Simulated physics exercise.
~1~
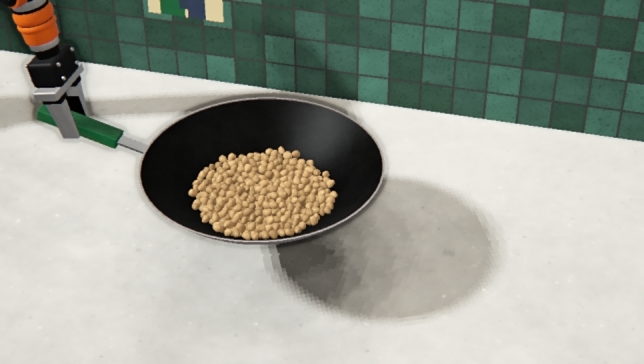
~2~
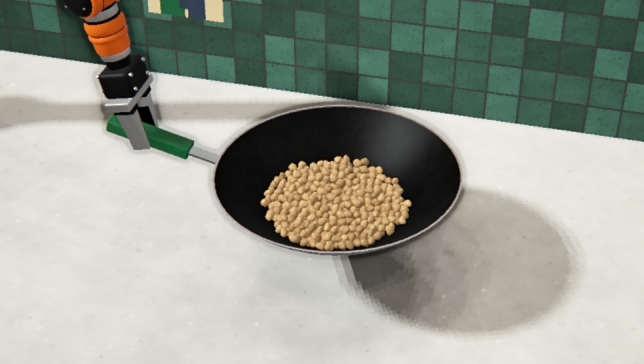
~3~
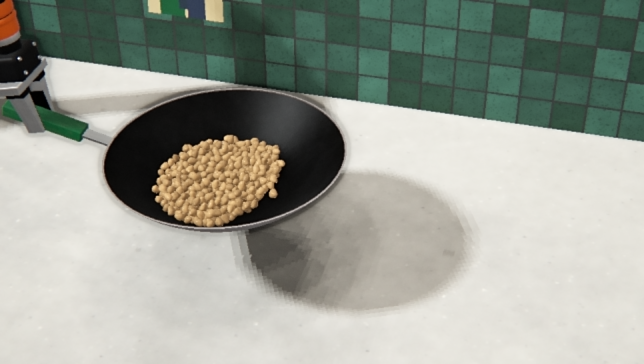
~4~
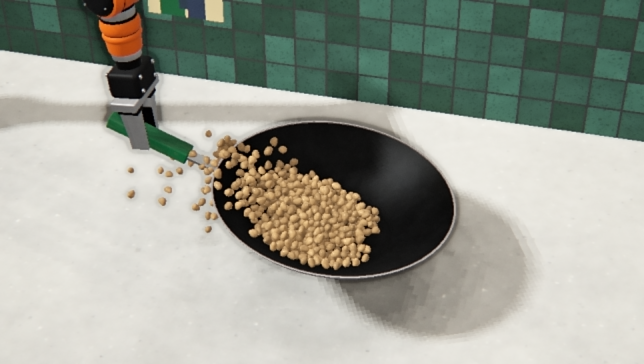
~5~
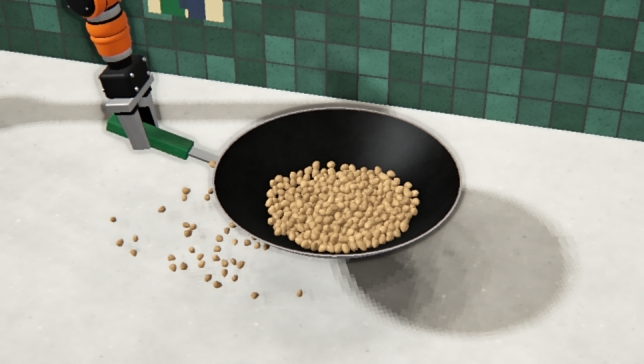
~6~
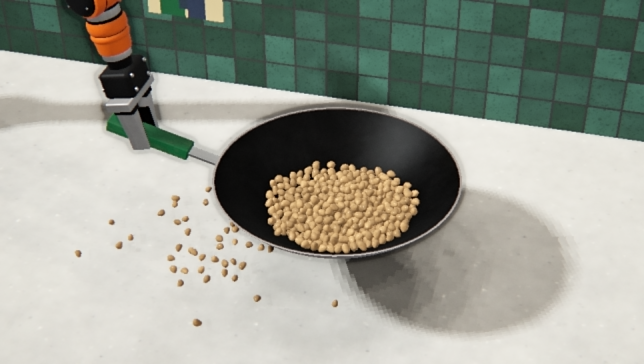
At first, a robot gripper holds a black wok of tan dried beans by its green handle above a pale counter, in front of a green tiled wall. The gripper moves the wok to the right, with the beans staying heaped inside. It then draws the wok back to the left, and the heap still holds together. Next the wok swings right again, and beans spill over the rim beside the handle, some still in the air. The wok comes to rest upright with most beans inside, while a few dozen lie scattered on the counter below the handle.
